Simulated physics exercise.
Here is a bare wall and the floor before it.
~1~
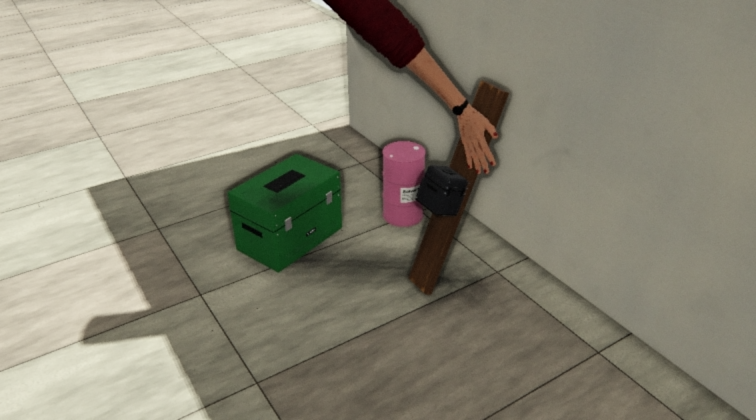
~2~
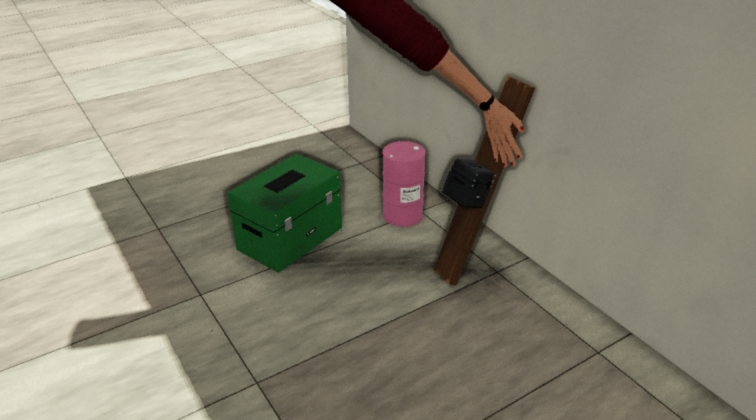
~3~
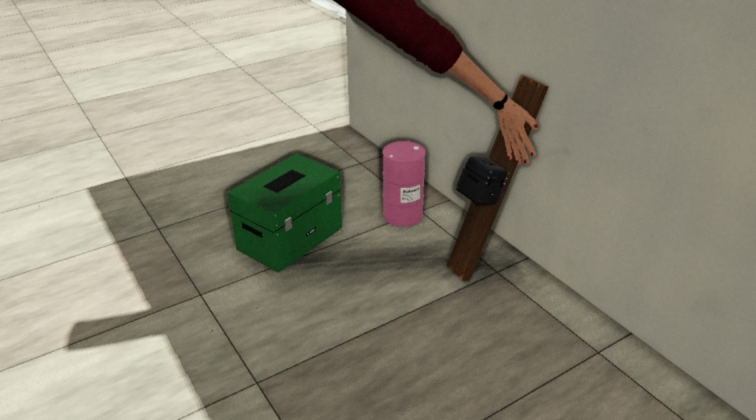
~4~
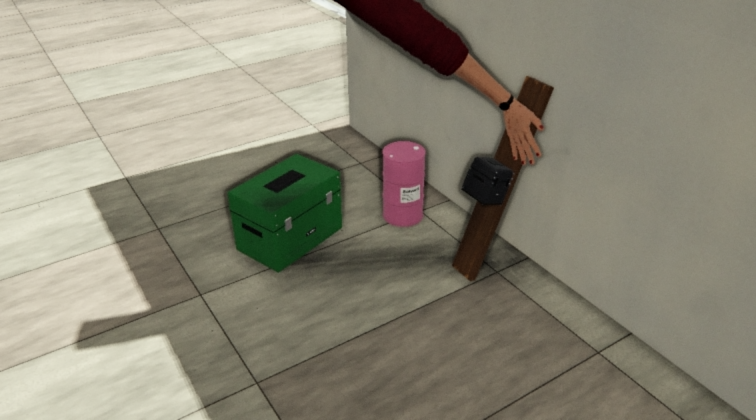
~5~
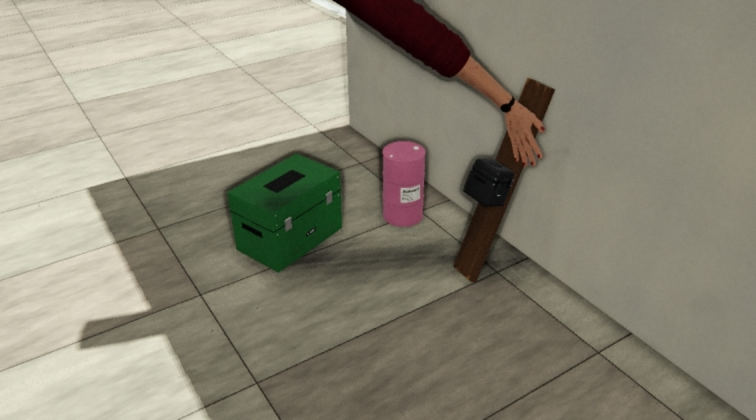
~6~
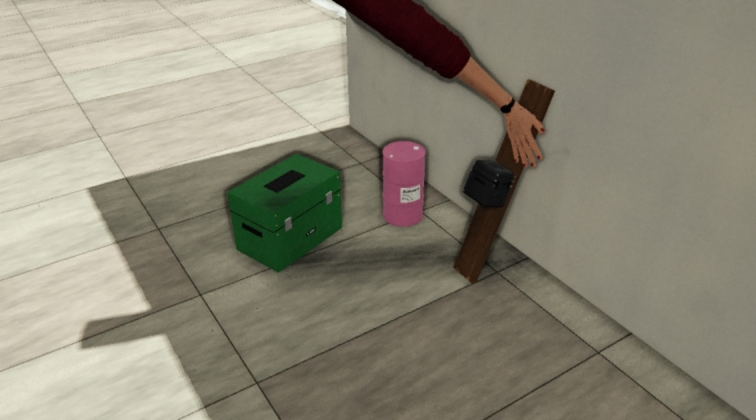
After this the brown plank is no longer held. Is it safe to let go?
As it turns out, it stays up.
Then, 0.20 s past the last view, nothing moves.
Then, 0.50 s past the last view, brown plank resting near (501, 186).
Finally, all 3 still in place. Final places as the last picture's camera would see them, brown plank near (501, 186). The plank holds.
